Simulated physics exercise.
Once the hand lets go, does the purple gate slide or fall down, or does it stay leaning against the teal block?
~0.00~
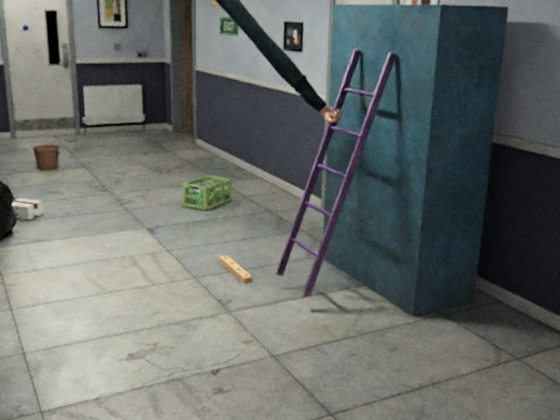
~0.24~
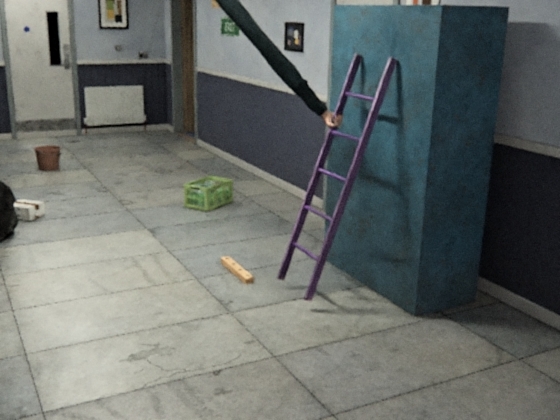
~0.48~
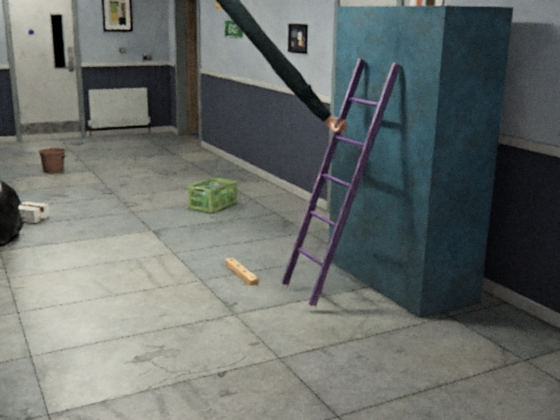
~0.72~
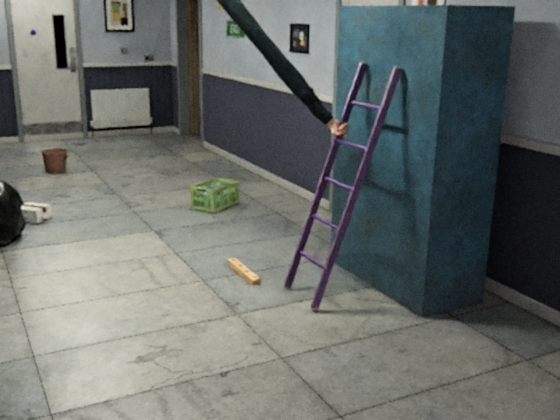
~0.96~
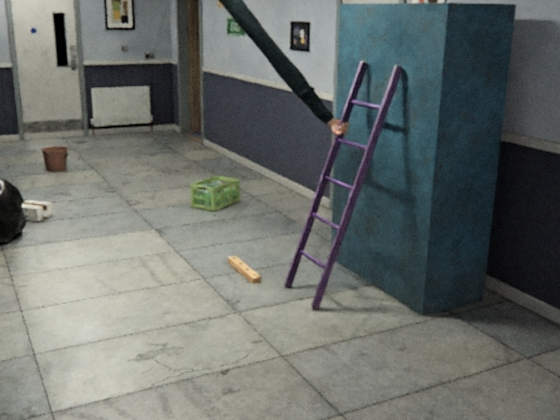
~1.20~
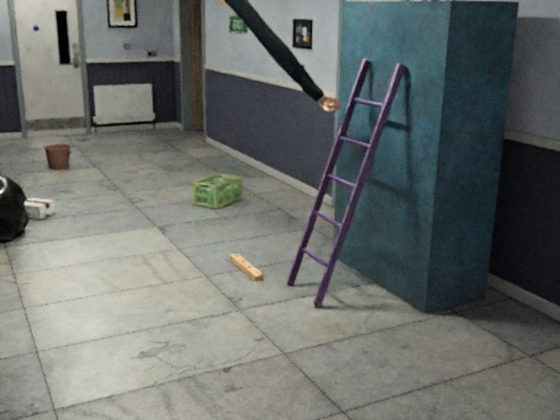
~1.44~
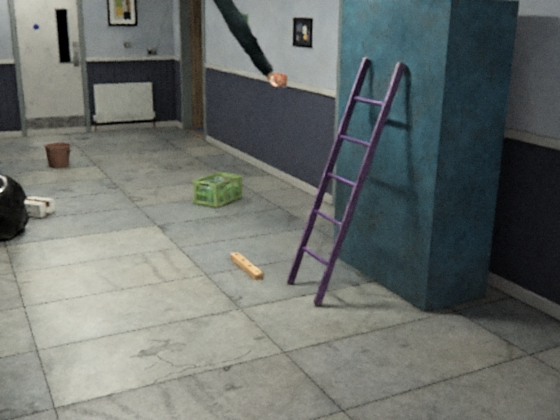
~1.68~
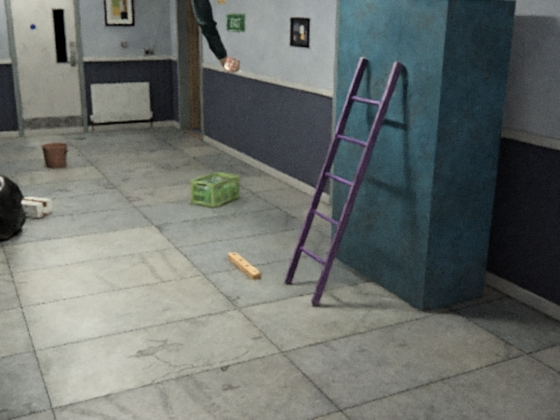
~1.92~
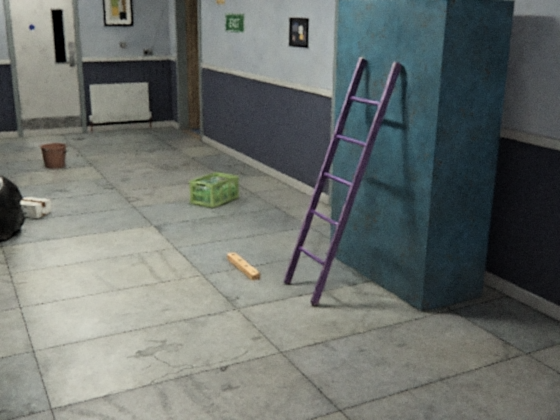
It stays leaning against the teal block after the hand lets go and the arm withdraws.
An arm in a dark green sleeve reaches down from the top and holds a narrow purple gate, barred like a ladder, against a tall teal block on the right of a grey-tiled hallway. The slightly swaying view looks down over the floor, where a light wooden batten lies left of the gate, with a green crate and a reddish-brown bin farther back. The hand steadies the gate's left side for a while, then lets go. The arm draws back up and to the left until it is out of sight. The gate stays leaning against the block.
